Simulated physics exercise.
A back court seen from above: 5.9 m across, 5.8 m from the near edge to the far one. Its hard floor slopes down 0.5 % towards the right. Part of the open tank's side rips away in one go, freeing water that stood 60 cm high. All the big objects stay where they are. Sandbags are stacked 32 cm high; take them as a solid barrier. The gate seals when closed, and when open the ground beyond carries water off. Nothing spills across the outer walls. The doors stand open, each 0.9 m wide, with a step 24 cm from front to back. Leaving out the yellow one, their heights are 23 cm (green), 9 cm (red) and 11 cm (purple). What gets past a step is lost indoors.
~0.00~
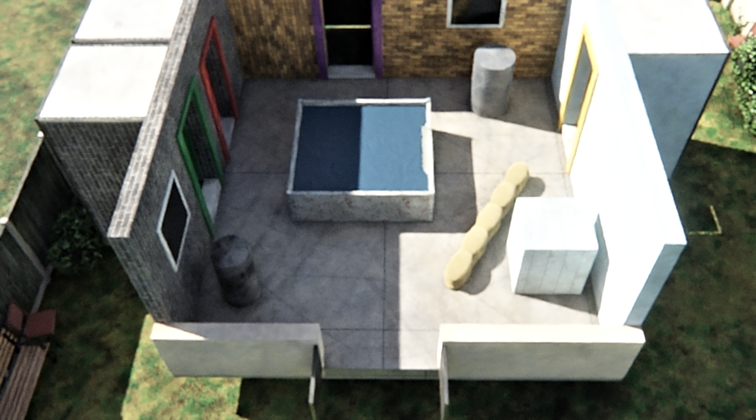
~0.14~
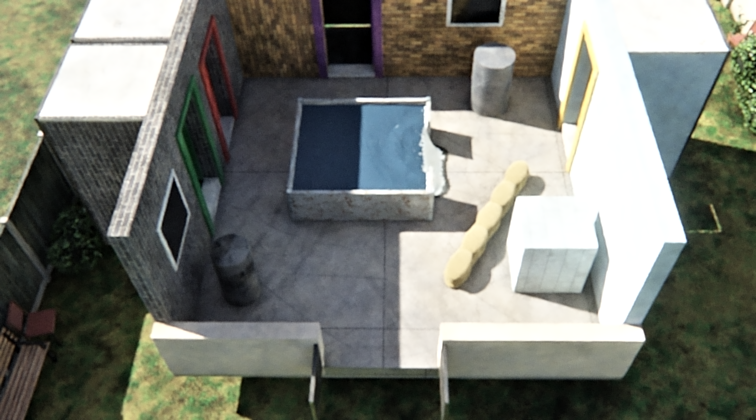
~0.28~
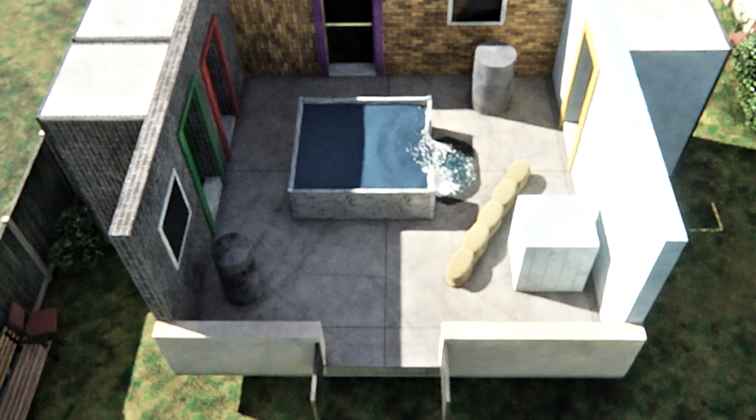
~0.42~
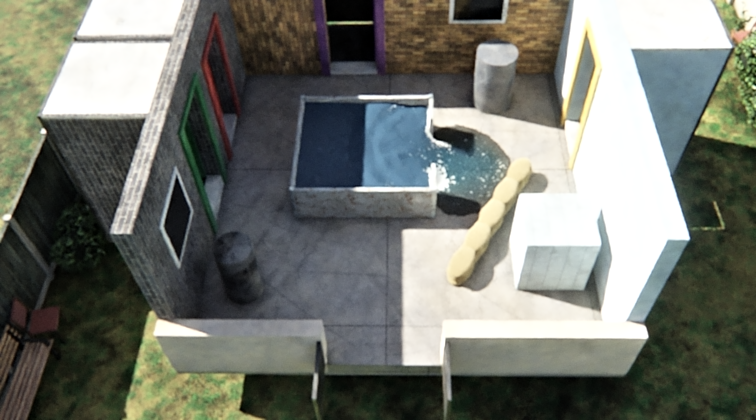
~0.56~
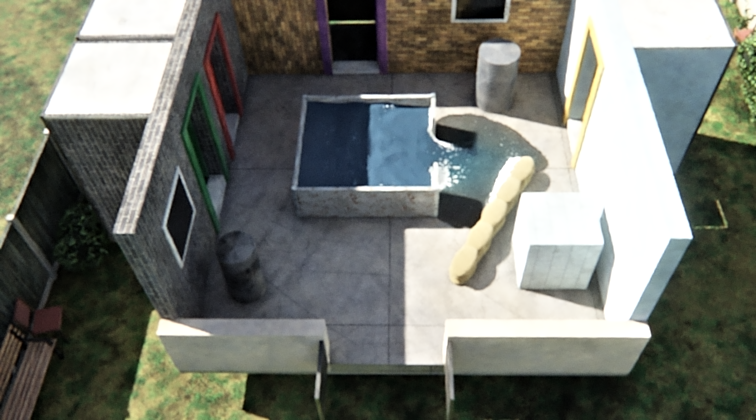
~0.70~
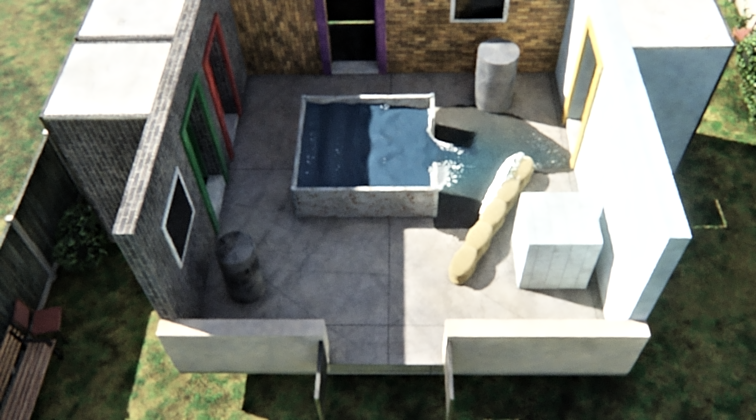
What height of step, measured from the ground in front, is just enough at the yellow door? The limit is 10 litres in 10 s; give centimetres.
At least 27 cm or so.
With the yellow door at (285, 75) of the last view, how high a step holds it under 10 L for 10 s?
Roughly 9.0 cm.
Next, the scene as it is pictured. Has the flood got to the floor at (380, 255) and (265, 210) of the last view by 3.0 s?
In turn: Under water, still dry.
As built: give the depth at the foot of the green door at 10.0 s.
Roughly 7.5 cm deep.
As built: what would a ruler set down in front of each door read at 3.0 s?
In cm: Green 0, yellow 22, red 0, purple 0.
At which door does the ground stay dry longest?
The green one.
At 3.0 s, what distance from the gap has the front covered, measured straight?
Roughly 3.8 m.
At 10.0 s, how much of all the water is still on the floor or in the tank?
About 88 per cent.
After 1.4 s water covers 20 % of the floor, deepest (41 cm) near (505, 182); 10 cm at the yellow door, 26 litres in over its 14 cm step.
After 3.0 s water covers 45 % of the floor, deepest (34 cm) near (551, 86); 22 cm at the yellow door, 121 litres in over its 14 cm step.
After 10.0 s water covers 95 % of the floor, deepest (13 cm) near (569, 234); 12 cm at the yellow door, 200 litres in over its 14 cm step.
At the yellow door as built, the water arrived by 0.8 s and peaked near 25 cm at 2.4 s.
With a step of 24 cm, 25 litres would have come in within the 10 s; with 32.5 cm, 0 litres. So under 10 litres takes about 27 cm.
